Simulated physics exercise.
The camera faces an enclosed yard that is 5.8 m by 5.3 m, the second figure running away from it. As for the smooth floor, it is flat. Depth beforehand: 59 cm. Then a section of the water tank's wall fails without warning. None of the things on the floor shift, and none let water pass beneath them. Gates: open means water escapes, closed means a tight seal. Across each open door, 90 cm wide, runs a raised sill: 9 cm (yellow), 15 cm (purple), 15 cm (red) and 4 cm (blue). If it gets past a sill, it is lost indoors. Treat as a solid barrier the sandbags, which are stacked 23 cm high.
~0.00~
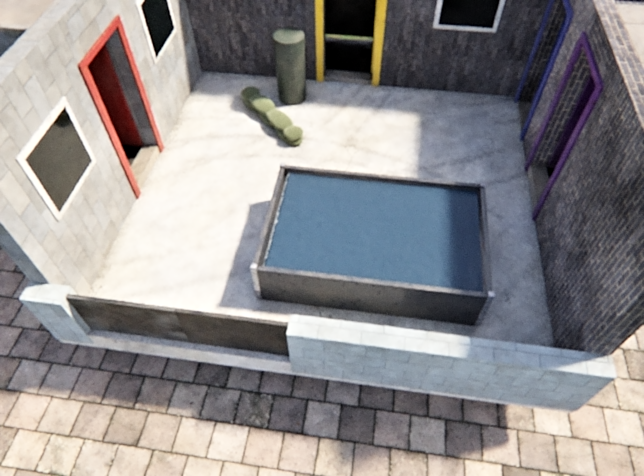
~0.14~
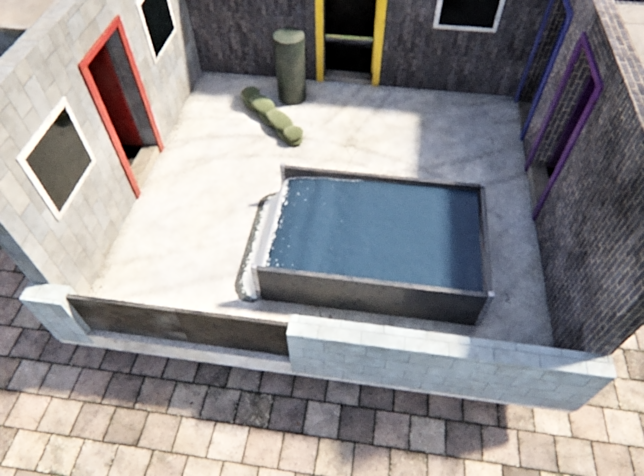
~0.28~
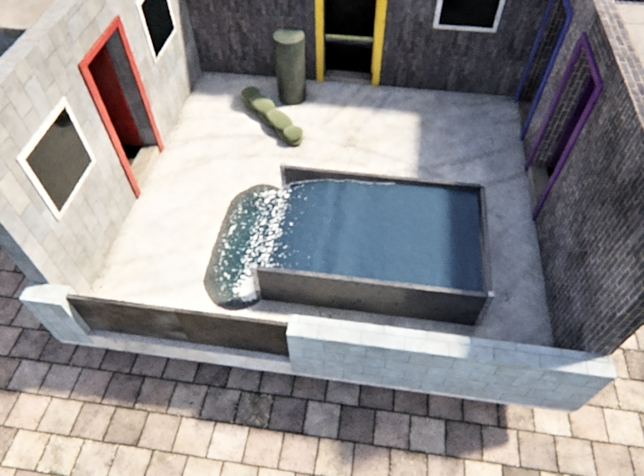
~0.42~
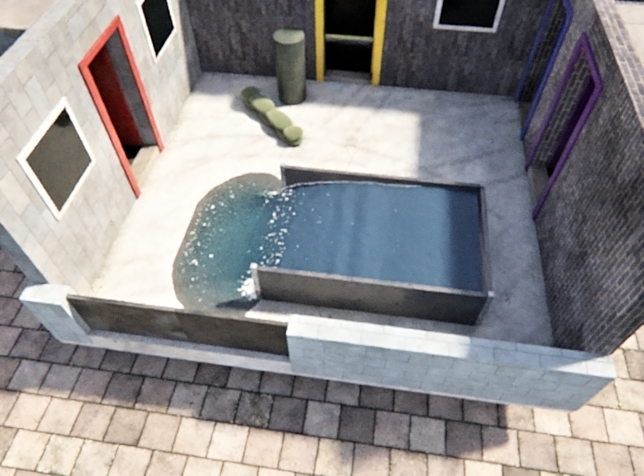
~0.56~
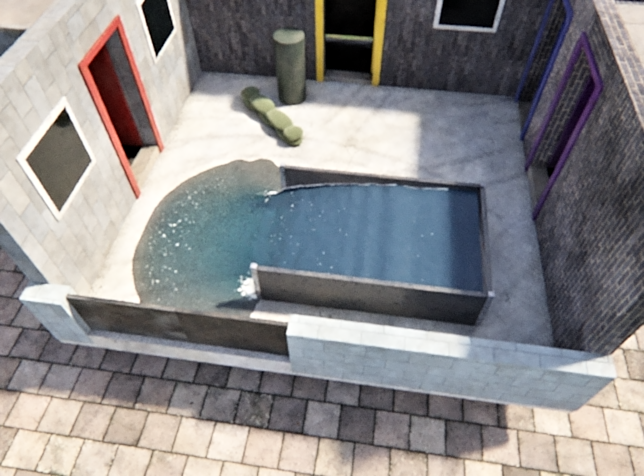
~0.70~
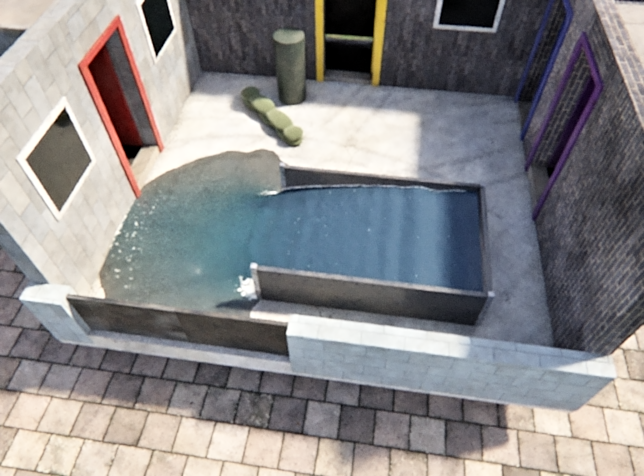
In a walled yard with red, yellow and purple doorways, water pours from the open left end of a rectangular tank, foaming at first, then spreads leftward across the pale floor in a widening rounded pool.
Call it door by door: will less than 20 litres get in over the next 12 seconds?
Yellow door - yes, less; purple door - yes, less; red door - no, 20 litres or more; blue door - no, 20 litres or more.
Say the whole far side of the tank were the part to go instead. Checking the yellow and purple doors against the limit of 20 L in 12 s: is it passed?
Measured against that limit, yellow comes out beyond it and purple comes out short of it.
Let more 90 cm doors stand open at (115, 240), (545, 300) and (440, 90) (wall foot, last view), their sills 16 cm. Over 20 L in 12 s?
In sequence the answers are more than that, less than that and less than that.
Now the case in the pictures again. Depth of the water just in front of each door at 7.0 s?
Readings (cm): Yellow = 5; purple = 6; red = 14; blue = 9.
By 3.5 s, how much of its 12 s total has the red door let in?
Estimate: Around 85 per cent.
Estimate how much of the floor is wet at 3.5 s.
I'd guess around 45 %.
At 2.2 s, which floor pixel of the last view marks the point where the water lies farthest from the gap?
Near (202, 73).
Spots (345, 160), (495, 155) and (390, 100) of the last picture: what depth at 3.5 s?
First spot near 0 cm, second near 0 cm, third near 0 cm.
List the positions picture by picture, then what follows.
The first picture shows the water tank at (375, 228) is whole and still, 59 cm deep.
In the second picture, the front is at a hidden place, 0.9 m from the gap at (274, 234); 0.4 m2 of floor is under water; 59 cm left at the back of the water tank.
In the third picture, the front is at (254, 190), 1.1 m from the gap at (275, 237); 1.3 m2 of floor is under water; 59 cm left at the back of the water tank.
In the fourth picture, the front is at (233, 182), 1.4 m from the gap at (275, 237); 2.5 m2 of floor is under water; 59 cm left at the back of the water tank.
In the fifth picture, water pours out at (275, 238) and has run 1.9 m, to (171, 196); typically 6 cm deep outside, 59 cm at the water tank's back.
In the sixth picture, water pours out at (275, 238) and has run 2.3 m, to (141, 193); typically 6 cm deep outside, 59 cm at the water tank's back.
After 1.4 s water covers 30 % of the floor and is deepest (40 cm) near (85, 303); yellow door not reached, purple door not reached, red door 25 cm at the sill, 7 L in, blue door not reached.
After 2.2 s water covers 35 % of the floor and is deepest (40 cm) near (131, 238); yellow door not reached, purple door not reached, red door 28 cm at the sill, 40 L in, blue door not reached.
After 3.5 s water covers 45 % of the floor and is deepest (30 cm) near (217, 80); yellow door 3 cm at the sill, 0 L in, purple door not reached, red door 23 cm at the sill, 98 L in, blue door not reached.
After 7.0 s water covers 95 % of the floor and is deepest (18 cm) near (220, 75); yellow door 5 cm at the sill, 0 L in, purple door 6 cm at the sill, 0 L in, red door 14 cm at the sill, 114 L in, blue door 9 cm at the sill, 19 L in.
After 12.0 s water covers 95 % of the floor and is deepest (12 cm) near (444, 336); yellow door 8 cm at the sill, 0 L in, purple door 8 cm at the sill, 1 L in, red door 6 cm at the sill, 115 L in, blue door 10 cm at the sill, 109 L in.
